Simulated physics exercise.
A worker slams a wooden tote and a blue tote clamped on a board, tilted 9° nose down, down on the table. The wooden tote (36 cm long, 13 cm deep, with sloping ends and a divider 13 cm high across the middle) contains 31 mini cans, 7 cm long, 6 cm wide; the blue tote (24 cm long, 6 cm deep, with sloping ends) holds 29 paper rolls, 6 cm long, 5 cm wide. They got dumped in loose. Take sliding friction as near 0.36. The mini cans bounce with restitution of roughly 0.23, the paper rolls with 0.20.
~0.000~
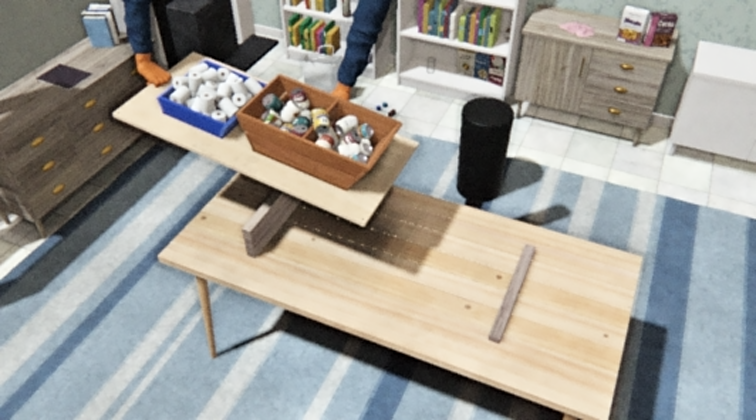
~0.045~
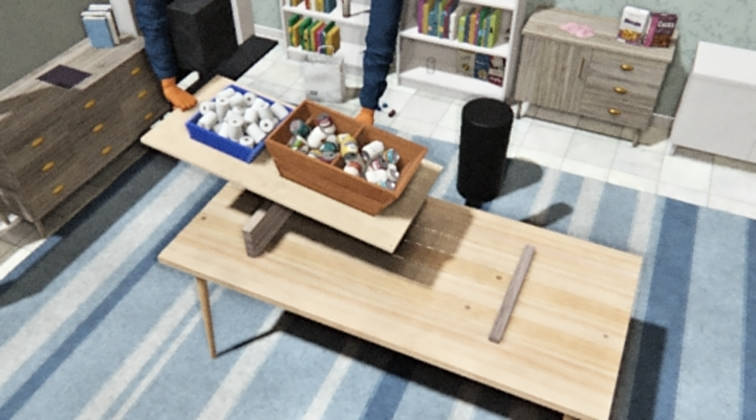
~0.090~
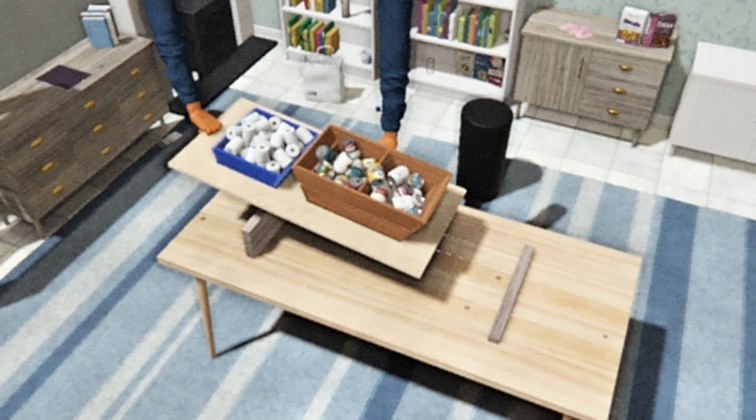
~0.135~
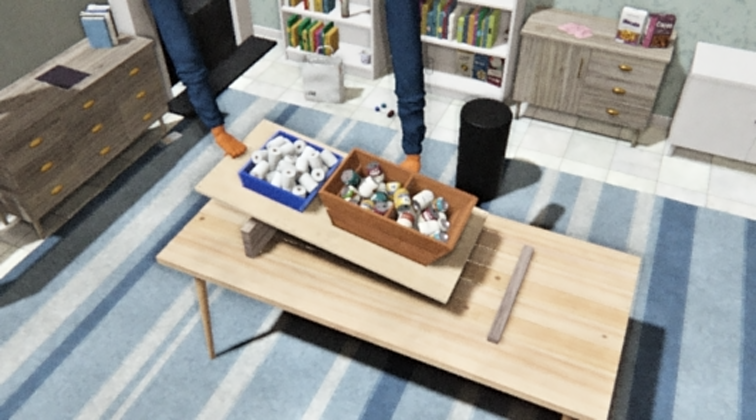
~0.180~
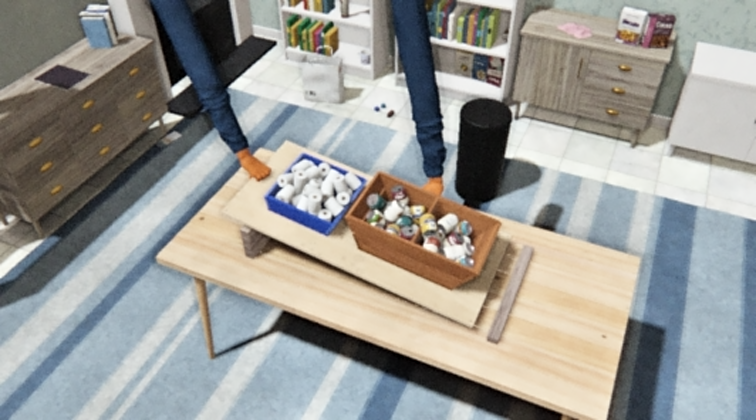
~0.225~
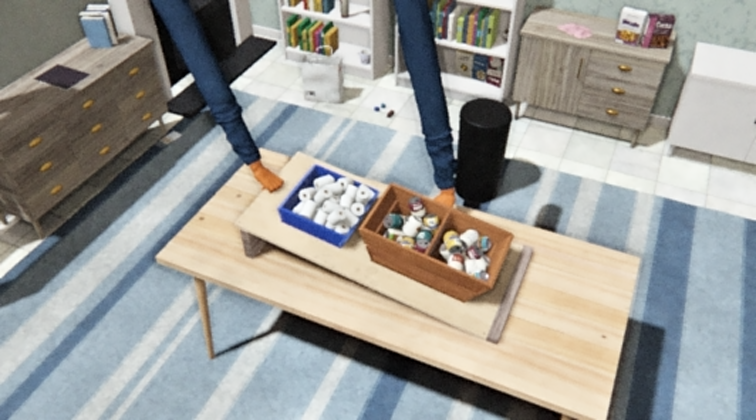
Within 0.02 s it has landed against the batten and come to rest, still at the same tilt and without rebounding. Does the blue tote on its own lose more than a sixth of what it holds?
Yes.
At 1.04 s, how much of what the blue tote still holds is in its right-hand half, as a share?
Close to 70 in every hundred.
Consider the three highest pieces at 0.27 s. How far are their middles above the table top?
I'd put it close to 28 cm.
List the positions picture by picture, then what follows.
In the first picture (we follow the rim corner now nearest the camera), blue tote at (225, 124); wooden tote at (367, 167); 61 cm still to travel; nothing out yet.
The second picture shows blue tote at (252, 150); wooden tote at (396, 194); 47 cm still to travel.
The third picture shows blue tote at (279, 176); wooden tote at (423, 221); 34 cm still to travel.
The fourth picture shows blue tote at (306, 200); wooden tote at (450, 247); 20 cm still to travel.
The fifth picture shows blue tote at (332, 224); wooden tote at (476, 272); 7 cm still to travel.
The sixth picture shows blue tote at (345, 237); wooden tote at (490, 285); landed; nothing out yet.
After 0.27 s, 0 of 31 out of the wooden tote and 1 of 29 out of the blue tote.
After 0.39 s, 1 of 31 out of the wooden tote and 5 of 29 out of the blue tote.
After 0.61 s, 1 of 31 out of the wooden tote and 8 of 29 out of the blue tote.
Outcome (at 1.04 s), 1 of 31 out of the wooden tote and 8 of 29 out of the blue tote. Asked share, 8 of 29, 28 per cent.
